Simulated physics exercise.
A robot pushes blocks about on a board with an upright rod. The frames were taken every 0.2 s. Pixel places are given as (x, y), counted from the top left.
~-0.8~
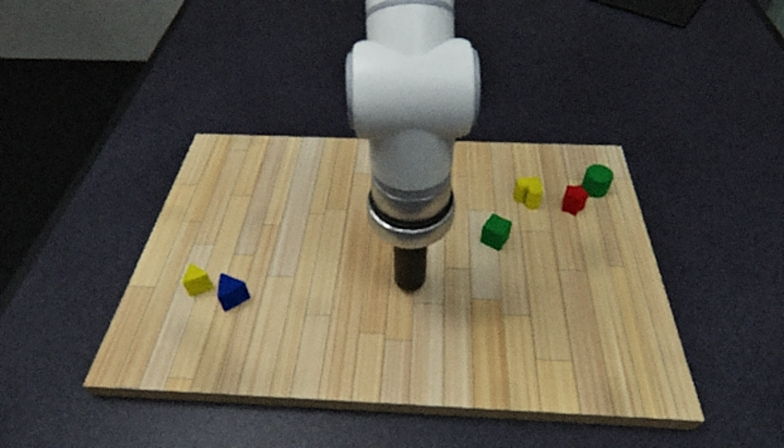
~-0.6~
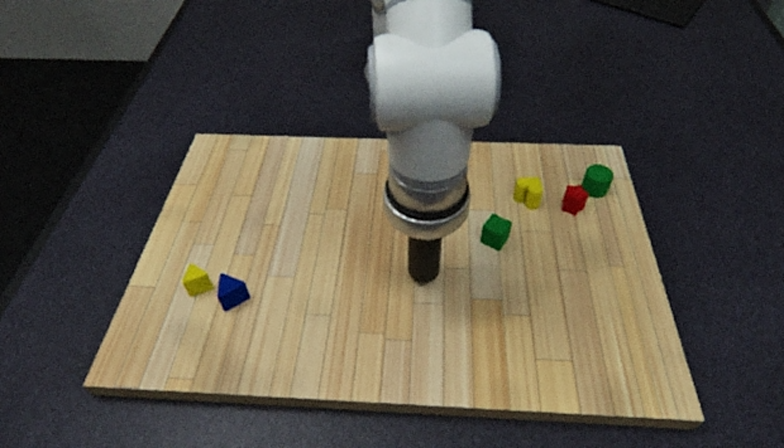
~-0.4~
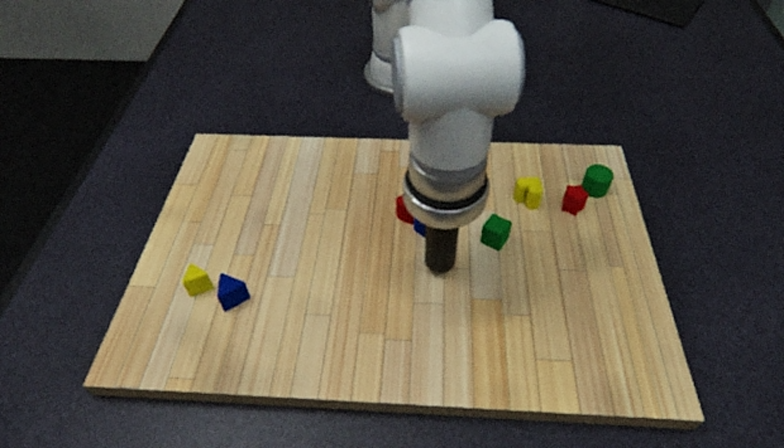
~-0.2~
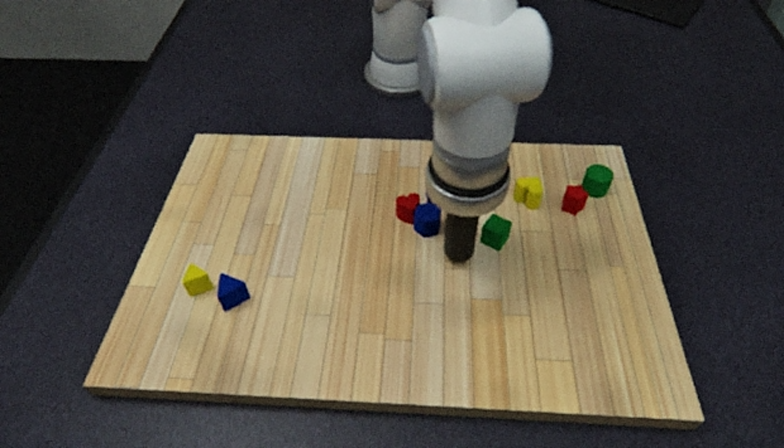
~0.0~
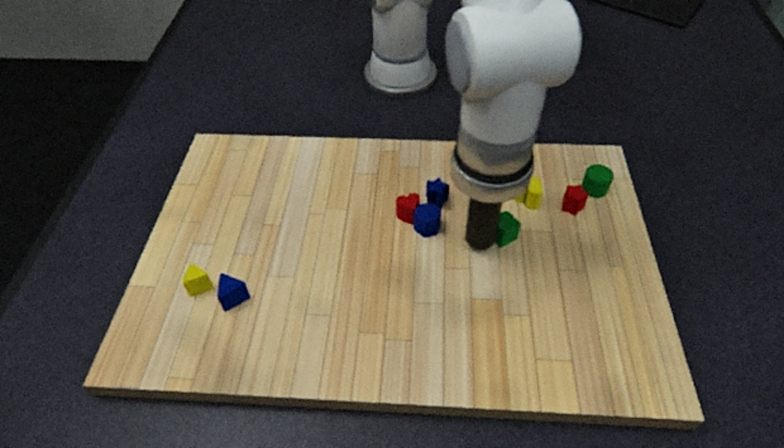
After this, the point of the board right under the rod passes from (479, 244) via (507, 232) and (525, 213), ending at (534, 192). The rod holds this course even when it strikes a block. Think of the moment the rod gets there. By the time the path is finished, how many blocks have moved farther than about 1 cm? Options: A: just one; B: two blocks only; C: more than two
My pick is B.
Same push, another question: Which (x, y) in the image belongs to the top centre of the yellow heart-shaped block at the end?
At pixel (541, 161).
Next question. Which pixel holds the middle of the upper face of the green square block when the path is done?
Its top middle is near (556, 203).
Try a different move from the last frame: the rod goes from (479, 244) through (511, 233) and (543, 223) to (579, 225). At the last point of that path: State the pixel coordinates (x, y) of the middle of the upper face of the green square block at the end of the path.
The centre of its top will be at (599, 196).
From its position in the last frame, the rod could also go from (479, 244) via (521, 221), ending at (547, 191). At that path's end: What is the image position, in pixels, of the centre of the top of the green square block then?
Its top face will be centred at roughly (564, 202).
On the path given first. One third of the way, rod at (509, 226); green square block at (536, 210), turned 20° clockwise.
Two thirds of the way, rod at (526, 207); green square block at (555, 203), turned 50° clockwise; yellow heart-shaped block at (533, 180), turned 20° anticlockwise.
At the end, rod at (536, 186); green square block at (556, 203), turned 55° clockwise; yellow heart-shaped block at (541, 161), turned 25° anticlockwise; red star not moved.
